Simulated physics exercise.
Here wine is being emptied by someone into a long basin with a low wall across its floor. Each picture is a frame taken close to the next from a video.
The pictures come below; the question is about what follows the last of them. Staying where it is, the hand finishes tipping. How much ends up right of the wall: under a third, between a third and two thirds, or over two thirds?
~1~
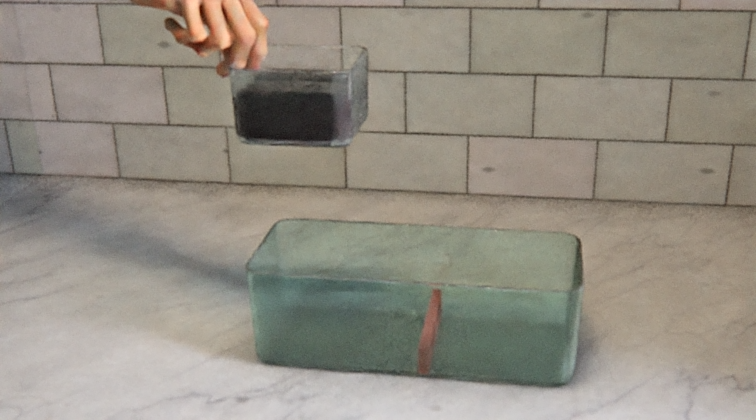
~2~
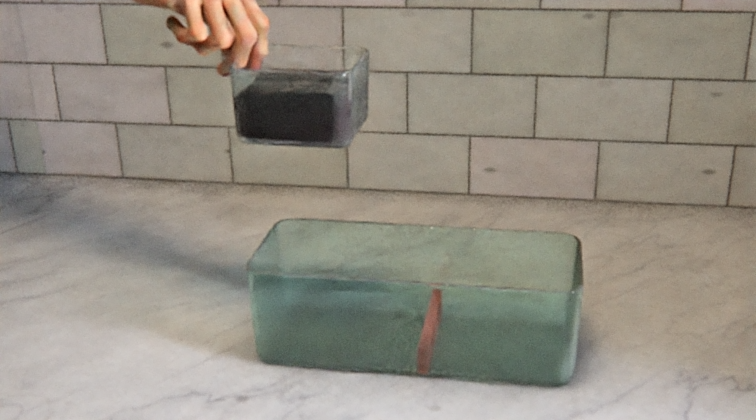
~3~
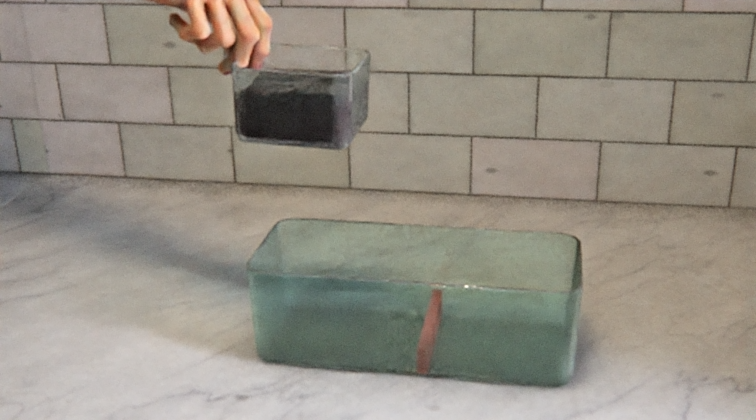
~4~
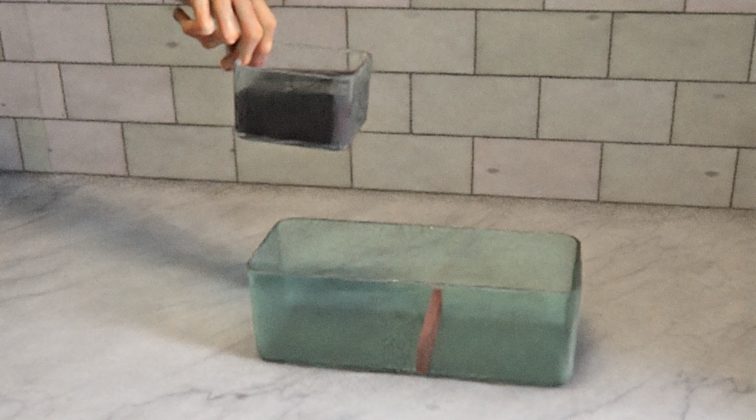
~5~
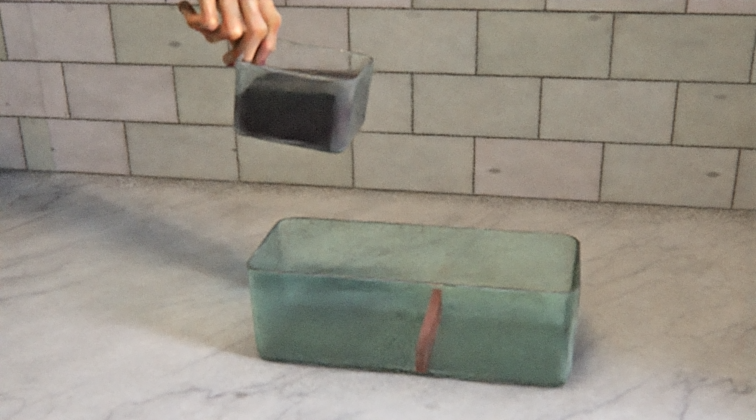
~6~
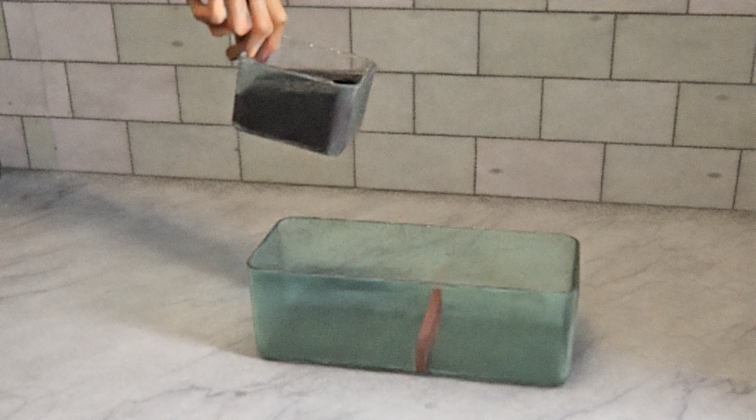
At least a third, at most two thirds.
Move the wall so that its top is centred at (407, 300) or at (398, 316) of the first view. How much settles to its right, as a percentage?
The first placement gives around 65 percent, the second 70 percent.
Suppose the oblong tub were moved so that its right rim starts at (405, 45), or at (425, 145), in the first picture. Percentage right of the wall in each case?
About 75 % the first time, about 75 % the second.
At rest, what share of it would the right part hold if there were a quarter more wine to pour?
Near 55 in a hundred.
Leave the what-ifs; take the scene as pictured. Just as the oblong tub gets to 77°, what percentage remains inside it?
Roughly 55 percent.
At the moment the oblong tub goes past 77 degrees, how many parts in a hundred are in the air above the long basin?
Around 40 percent.
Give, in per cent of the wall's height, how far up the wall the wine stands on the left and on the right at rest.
Once it settles, the left reaches around 40 and the right around 50.
A moment on, the oblong tub is tipped on its side and 56 per cent is still to pour, 5 is left of the wall and 0 right of it.
Next, the oblong tub is tipped right over and 8 per cent is still to pour, 28 is left of the wall and 51 right of it.
Then the oblong tub is tipped right over and 0 per cent is still to pour, 49 is left of the wall and 50 right of it.
Later the oblong tub is tipped right over and 0 per cent is still to pour, 49 is left of the wall and 50 right of it.
At rest 49 per cent lies left of the wall, 50 right of it and 1 outside.
